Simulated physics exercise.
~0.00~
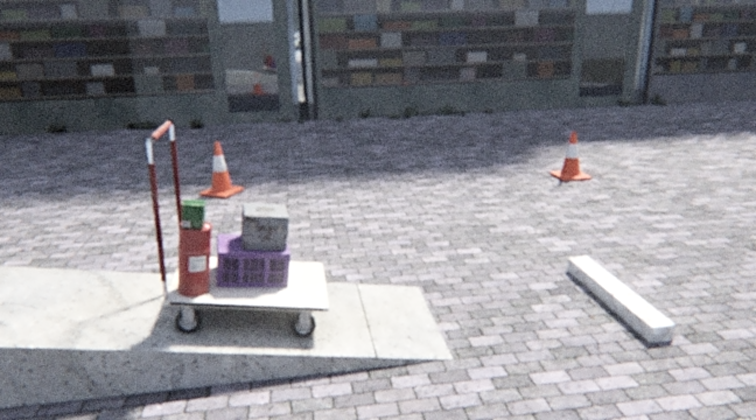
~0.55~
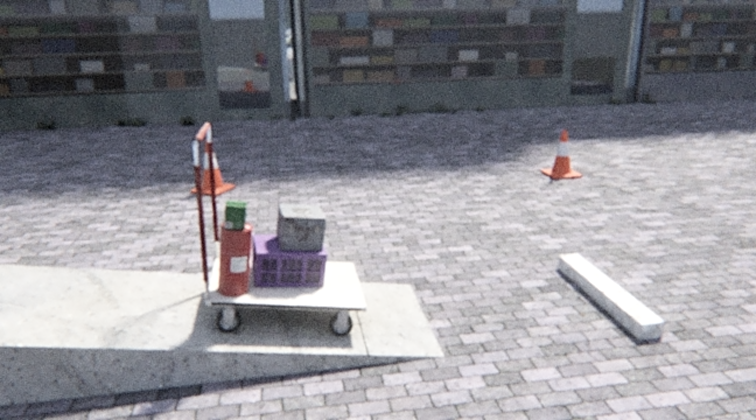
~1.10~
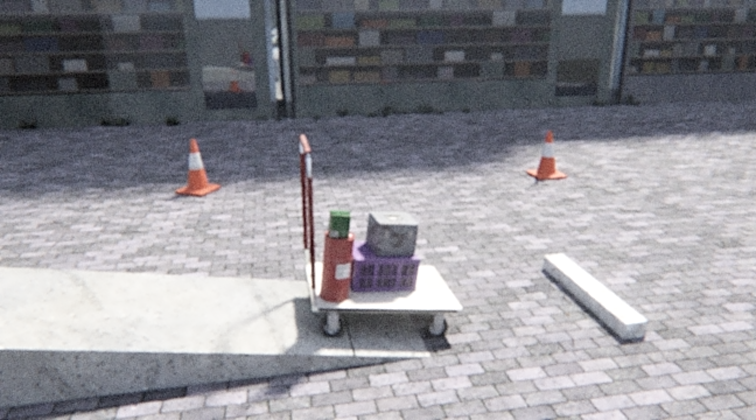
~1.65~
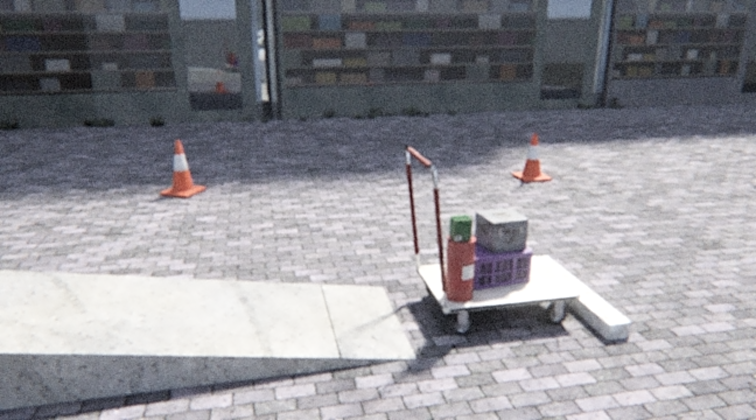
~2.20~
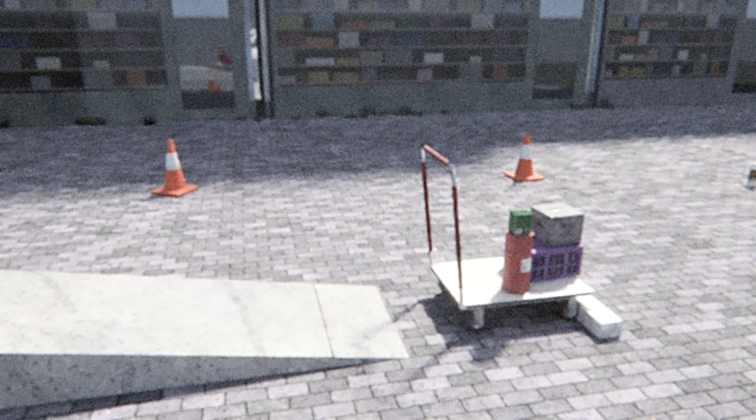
Flat trolley rolling right down a pale ramp onto paving and stopping at a kerb, its load sliding forward but staying aboard.
